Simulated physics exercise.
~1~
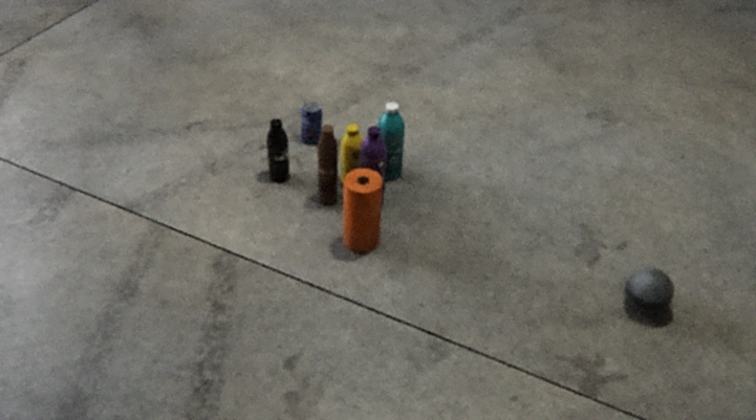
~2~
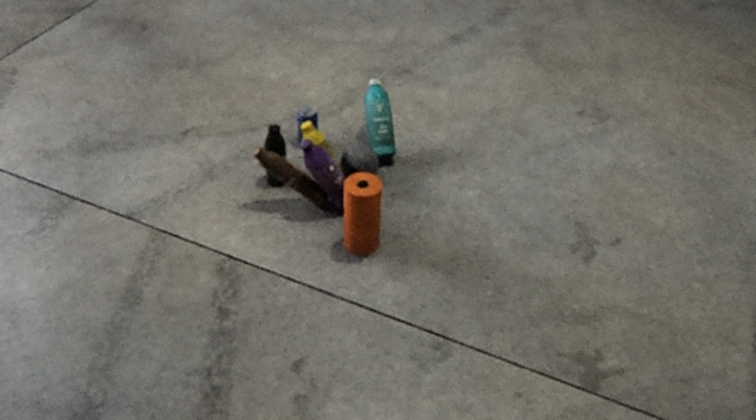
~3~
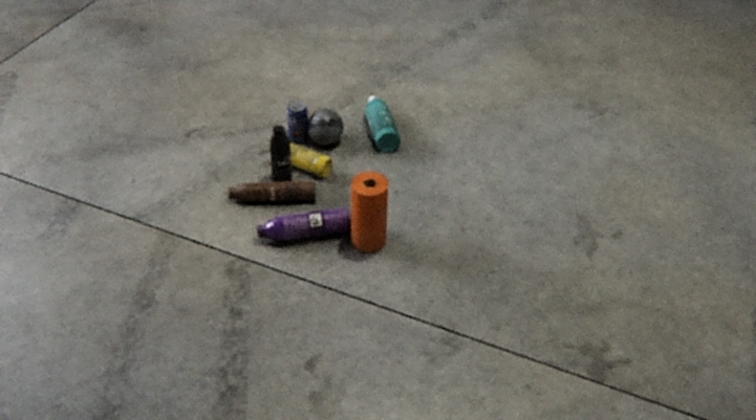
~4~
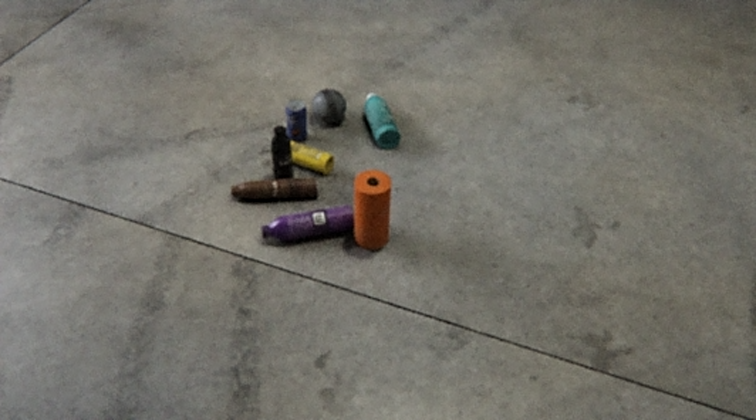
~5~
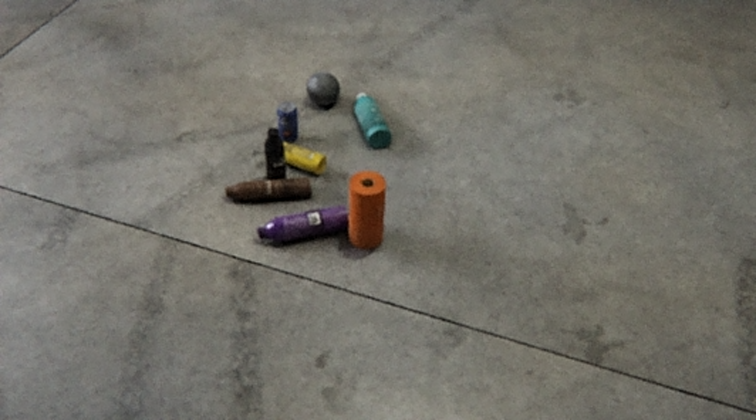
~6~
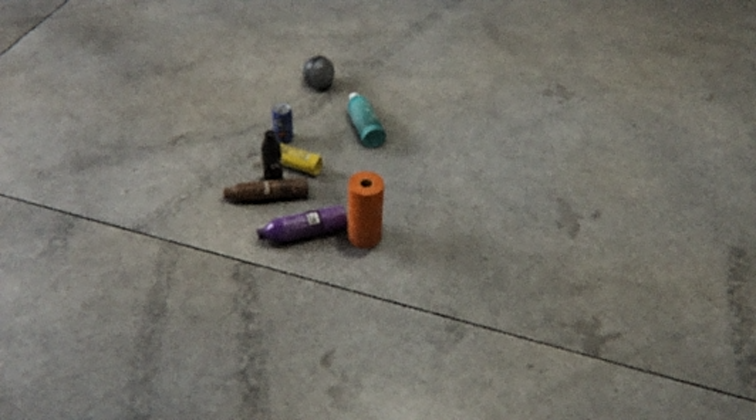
A grey ball rolls left into the group, knocks over four bottles and rolls on.
